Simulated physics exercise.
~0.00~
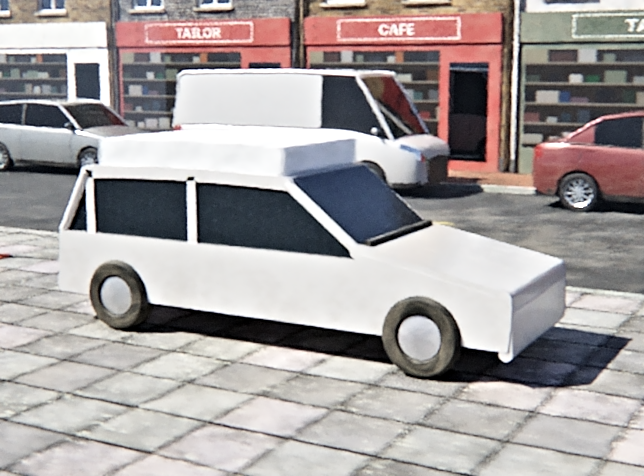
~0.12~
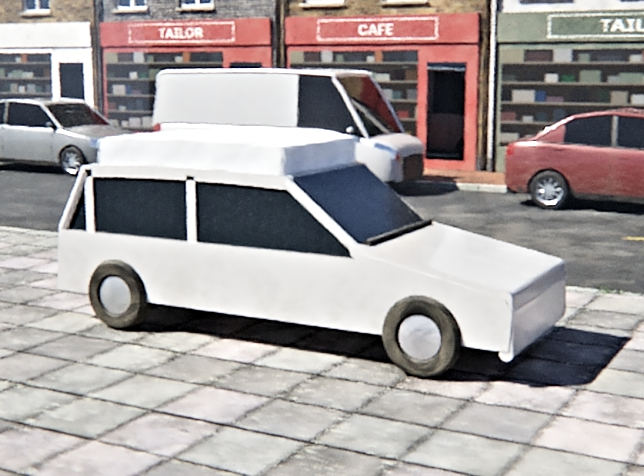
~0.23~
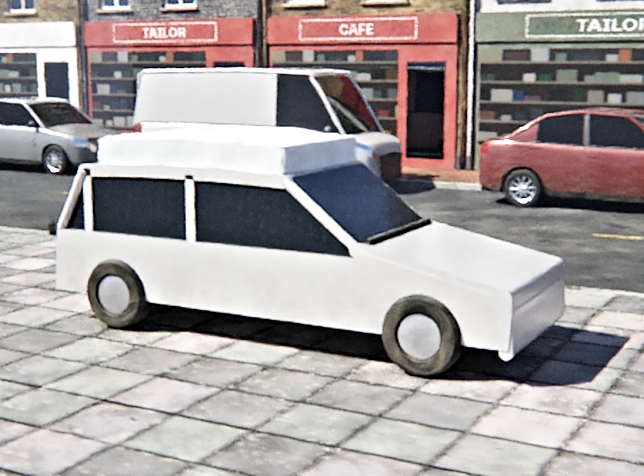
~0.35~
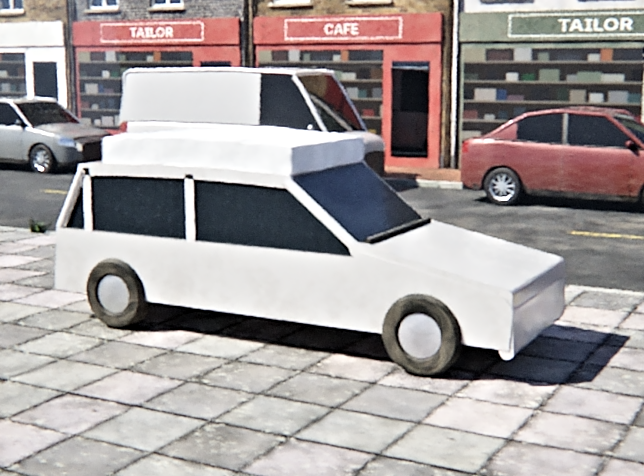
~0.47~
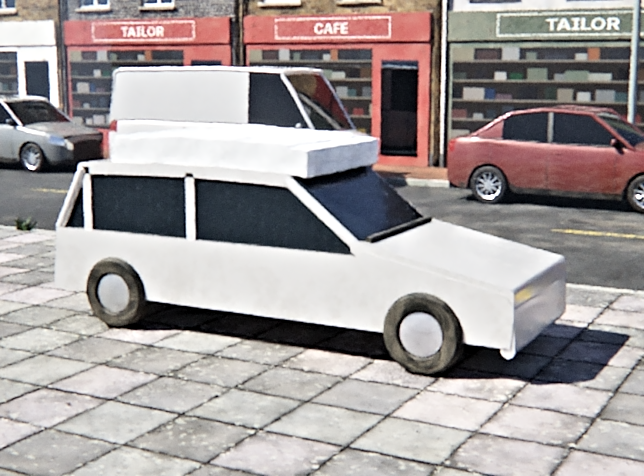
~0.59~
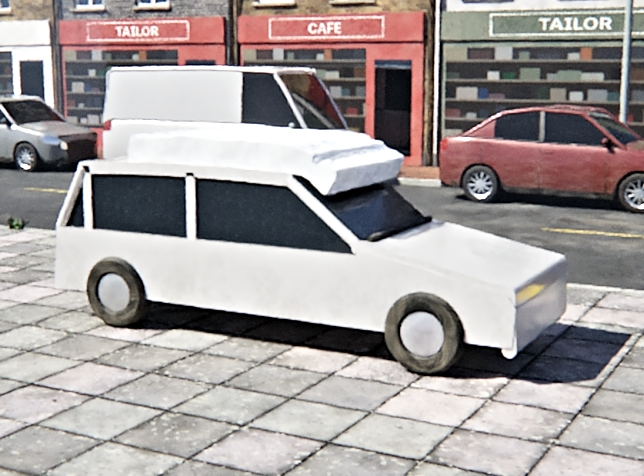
A white estate car with a thick slab of snow on its roof brakes on a paved surface, seen from its right side and slightly above, nose to the right. Behind it stand a white van, a silver car and a red car before red and green shopfronts. The camera keeps level with the car as the background slips left ever more slowly, and the slab slides forward over the windscreen top, its front bending downward and cracking.
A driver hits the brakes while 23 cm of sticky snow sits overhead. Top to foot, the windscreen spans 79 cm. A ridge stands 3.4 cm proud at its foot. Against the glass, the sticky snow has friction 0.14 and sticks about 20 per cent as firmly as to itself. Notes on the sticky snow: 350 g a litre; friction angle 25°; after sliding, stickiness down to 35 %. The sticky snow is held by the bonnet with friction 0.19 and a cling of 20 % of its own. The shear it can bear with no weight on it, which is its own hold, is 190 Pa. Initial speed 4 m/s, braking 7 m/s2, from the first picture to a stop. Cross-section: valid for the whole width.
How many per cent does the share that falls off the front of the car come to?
It comes to roughly 70 per cent.
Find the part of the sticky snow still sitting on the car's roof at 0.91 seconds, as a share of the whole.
Some 50 in a hundred.
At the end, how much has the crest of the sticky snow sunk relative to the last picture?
0 cm.
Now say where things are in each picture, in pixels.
Front end of the sticky snow at (281, 168), in the first frame.
Front end of the sticky snow at (282, 167), in the second frame.
Front end of the sticky snow at (283, 161), its middle shifted 1.6 cm, in the third frame.
Front end of the sticky snow at (291, 161), its middle shifted 7.6 cm, in the fourth frame.
Front end of the sticky snow at (307, 154), its middle shifted 20 cm, 8 % of it past the top of the windscreen, in one piece, in the fifth frame.
Front end of the sticky snow at (336, 170), its middle shifted 38 cm, 18 % of it past the top of the windscreen, cracking, in the sixth frame.
By 0.91 s, 48 % of the snow is on the roof, 28 % on the glass, 24 % on the bonnet and none has gone off the nose.
By 1.30 s, 23 % of the snow is on the roof, 24 % on the glass, 46 % on the bonnet and 7 % has gone off the nose.
By 1.69 s, 15 % of the snow is on the roof, 12 % on the glass, 45 % on the bonnet and 28 % has gone off the nose.
By 2.07 s, 15 % of the snow is on the roof, 6 % on the glass, 34 % on the bonnet and 46 % has gone off the nose.
By 3.60 s, at the end, 15 % of the snow is on the roof, 4 % on the glass, 12 % on the bonnet and 70 % has gone off the nose.
